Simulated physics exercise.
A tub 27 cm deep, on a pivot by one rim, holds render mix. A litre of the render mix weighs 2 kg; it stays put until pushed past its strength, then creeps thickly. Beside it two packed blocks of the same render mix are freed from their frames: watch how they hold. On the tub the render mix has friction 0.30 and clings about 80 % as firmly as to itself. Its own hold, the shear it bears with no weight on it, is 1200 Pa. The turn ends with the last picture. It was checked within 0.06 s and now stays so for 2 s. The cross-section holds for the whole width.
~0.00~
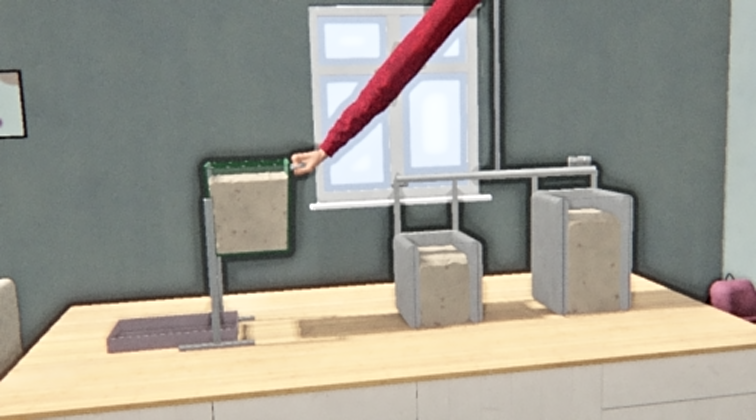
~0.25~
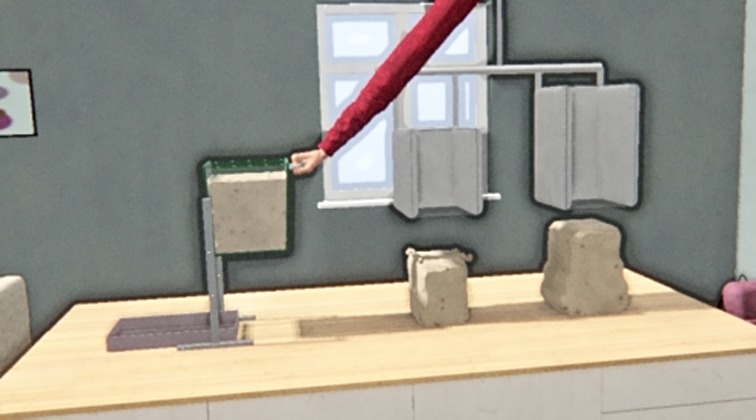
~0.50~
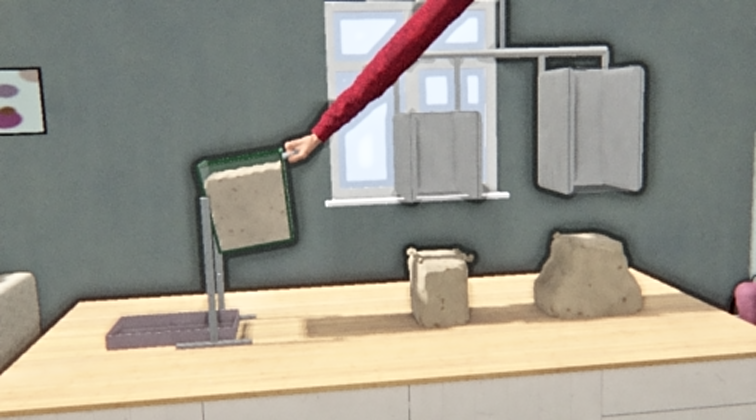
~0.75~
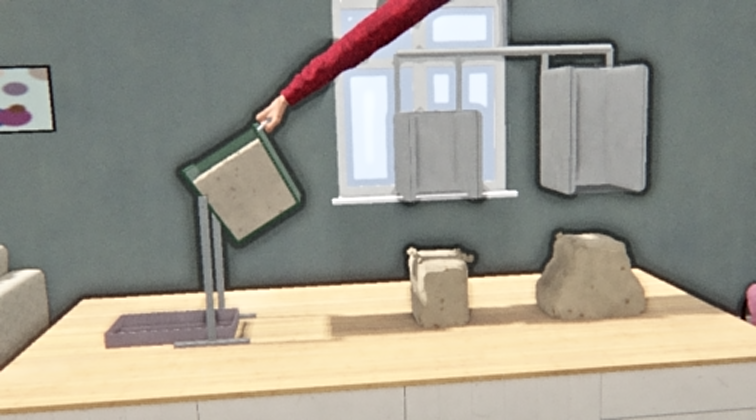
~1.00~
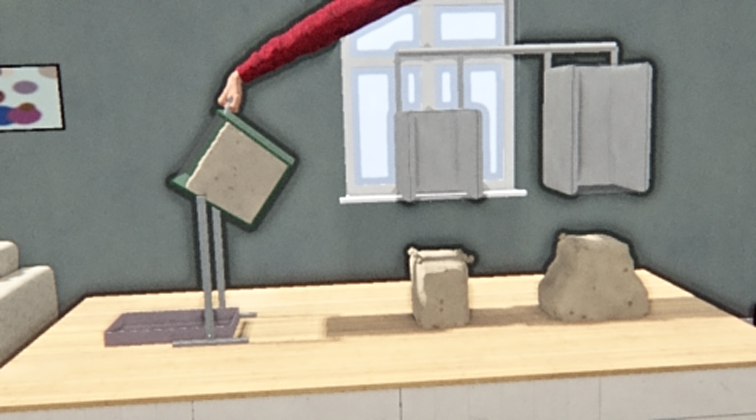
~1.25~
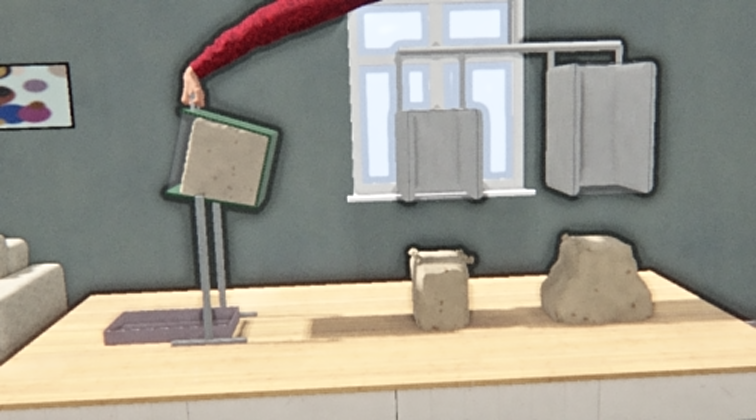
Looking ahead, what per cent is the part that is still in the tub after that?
The part that is still in the tub after that is near 100 %.
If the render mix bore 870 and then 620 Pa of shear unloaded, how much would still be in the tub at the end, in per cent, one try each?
In turn about 100 %, 100 %.
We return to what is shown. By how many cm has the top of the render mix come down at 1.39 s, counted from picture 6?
Some 0 cm.
By 1.39 s, the tub is at 75 degrees and holds 100 %.
By 1.56 s, the tub is at 75 degrees and holds 100 %.
By 1.73 s, the tub is at 75 degrees and holds 100 %.
By 1.90 s, the tub is at 75 degrees and holds 100 %.
By 3.25 s, at the end, the tub is at 75 degrees and holds 100 %.
